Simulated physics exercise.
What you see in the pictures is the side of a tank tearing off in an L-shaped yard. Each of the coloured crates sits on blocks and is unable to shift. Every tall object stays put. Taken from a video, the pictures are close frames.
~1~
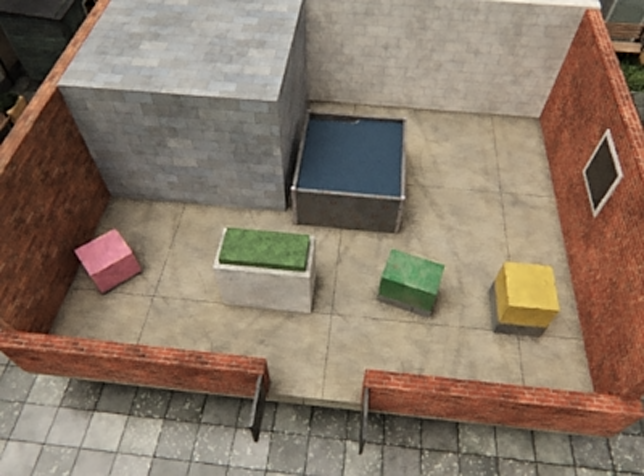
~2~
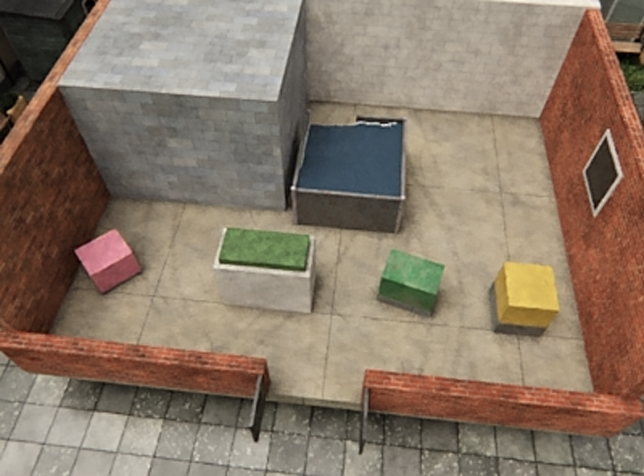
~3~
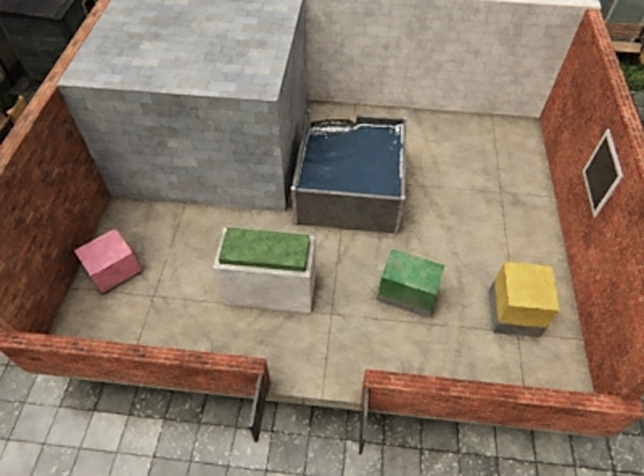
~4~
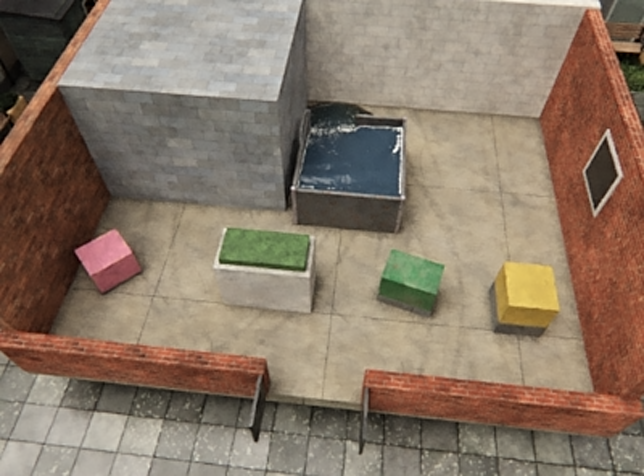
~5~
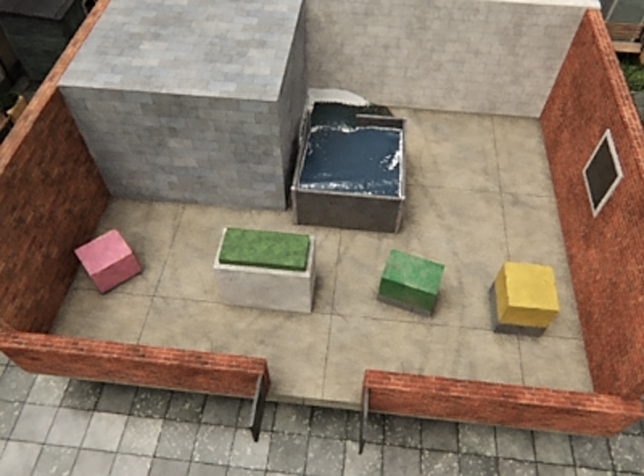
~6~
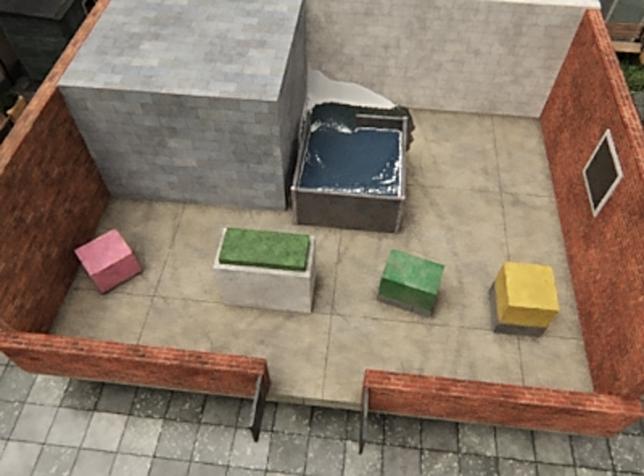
A large grey block building fills the back left of a paved yard walled in red brick and pale stone, seen from above by a still camera. An open tank of dark blue water stands beside it, with pink, green and yellow crates and a green-topped pale planter in front. The tank's far side breaks open, and water pours out behind it, spreading over the paving toward the back wall.
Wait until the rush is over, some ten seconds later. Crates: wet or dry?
As I see it, the pink crate will be touched; the yellow crate will not be touched; the green crate will not be touched.
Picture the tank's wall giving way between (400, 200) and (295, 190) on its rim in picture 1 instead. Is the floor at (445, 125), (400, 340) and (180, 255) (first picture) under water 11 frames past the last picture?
Taken in turn, that's not reached, reached, and finally reached.
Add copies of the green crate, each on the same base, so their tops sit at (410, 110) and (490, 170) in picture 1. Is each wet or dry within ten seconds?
Crate one: Is inundated. Crate two: Stays clear.
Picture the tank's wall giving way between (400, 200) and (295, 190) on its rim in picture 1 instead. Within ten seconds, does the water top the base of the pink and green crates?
The pink crate is reached, the green crate is reached.
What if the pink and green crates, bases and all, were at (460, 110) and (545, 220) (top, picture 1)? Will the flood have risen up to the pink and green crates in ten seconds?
The pink crate is flooded, and the green crate is flooded.
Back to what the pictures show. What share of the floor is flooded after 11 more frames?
Near 25 in a hundred.
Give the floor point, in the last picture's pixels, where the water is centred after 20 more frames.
Centre of mass: Roughly (402, 164).
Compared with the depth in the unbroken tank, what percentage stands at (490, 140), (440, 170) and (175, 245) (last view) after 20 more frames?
In that order: 8, 4 and 0 per cent.
A moment on, water covers 10 % of the floor; the pink crate not reached, the yellow crate not reached, the green crate not reached.
Next, water covers 25 % of the floor; the pink crate not reached, the yellow crate not reached, the green crate not reached.
Then, water covers 40 % of the floor; the pink crate not reached, the yellow crate water round its plinth, the green crate not reached.
Later, water covers 70 % of the floor; the pink crate water round its plinth, the yellow crate water round its plinth, the green crate water round its plinth.
In the end, water covers 100 % of the floor; the pink crate was topped, the yellow crate stayed above the water, the green crate stayed above the water.
